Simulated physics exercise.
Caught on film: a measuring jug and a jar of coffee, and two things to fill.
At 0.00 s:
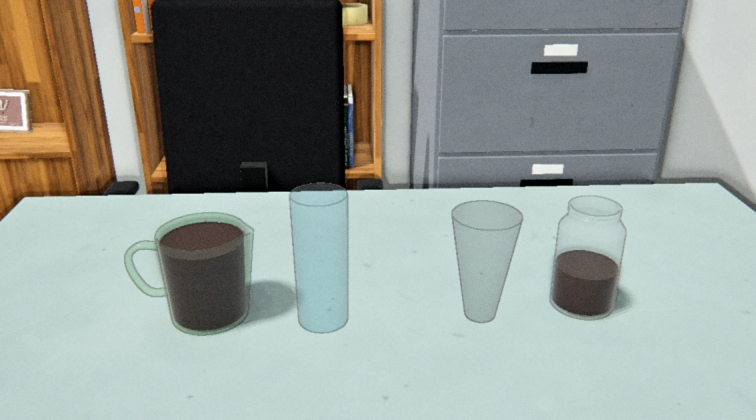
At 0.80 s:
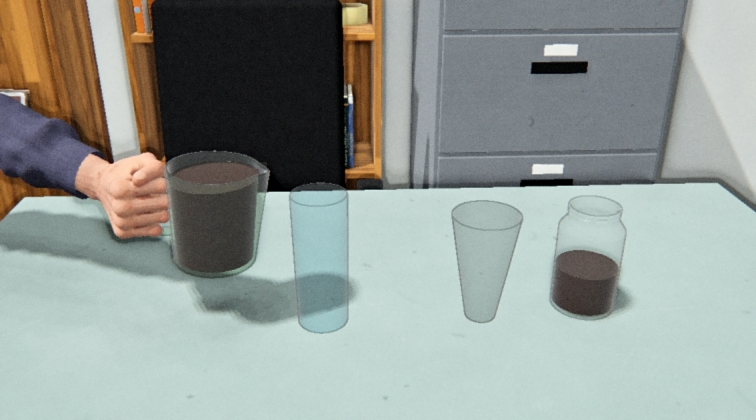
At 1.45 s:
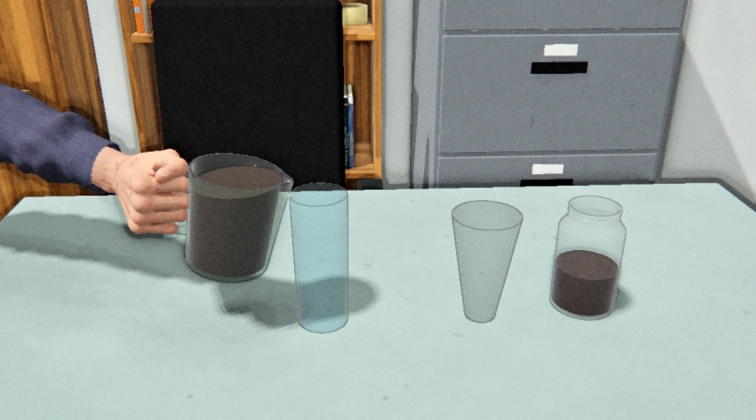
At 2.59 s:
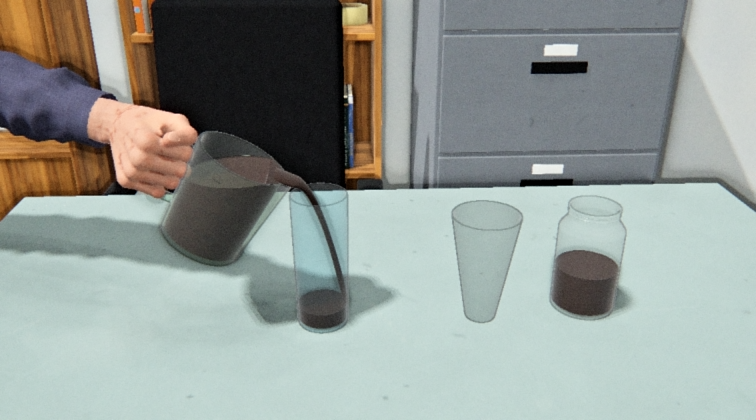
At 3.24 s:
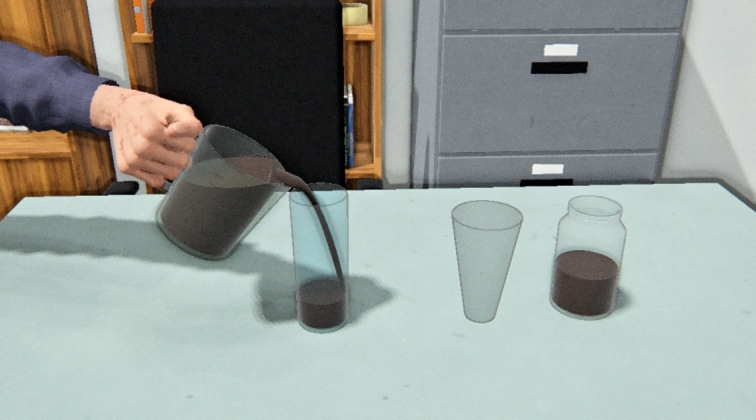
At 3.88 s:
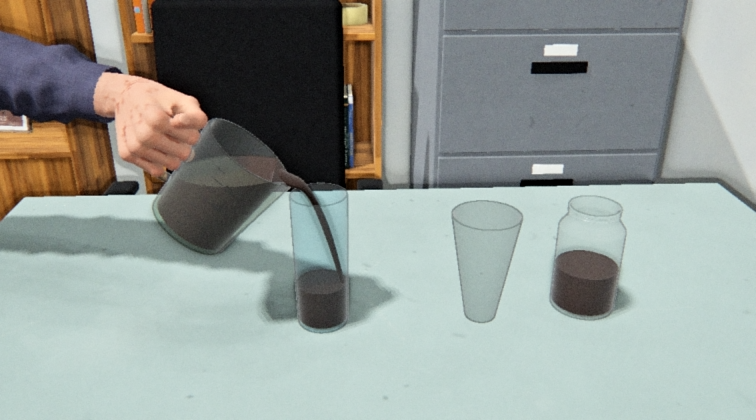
A hand lifts a jug of dark liquid and pours some into the tall glass.
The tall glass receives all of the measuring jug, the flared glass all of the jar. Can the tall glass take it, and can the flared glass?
The tall glass spills over the rim and the flared glass holds everything.
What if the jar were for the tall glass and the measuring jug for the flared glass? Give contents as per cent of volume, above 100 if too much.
About 50 and 200 per cent.
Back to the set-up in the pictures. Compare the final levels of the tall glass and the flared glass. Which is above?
In the tall glass.
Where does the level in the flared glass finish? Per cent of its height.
Near 80 in a hundred.
After 7.9 s, the tall glass is about three quarters full.
After 13.4 s, the tall glass is full to the brim and overflowed.
After 21.0 s, the tall glass is full to the brim and overflowed; the flared glass is about three quarters full.
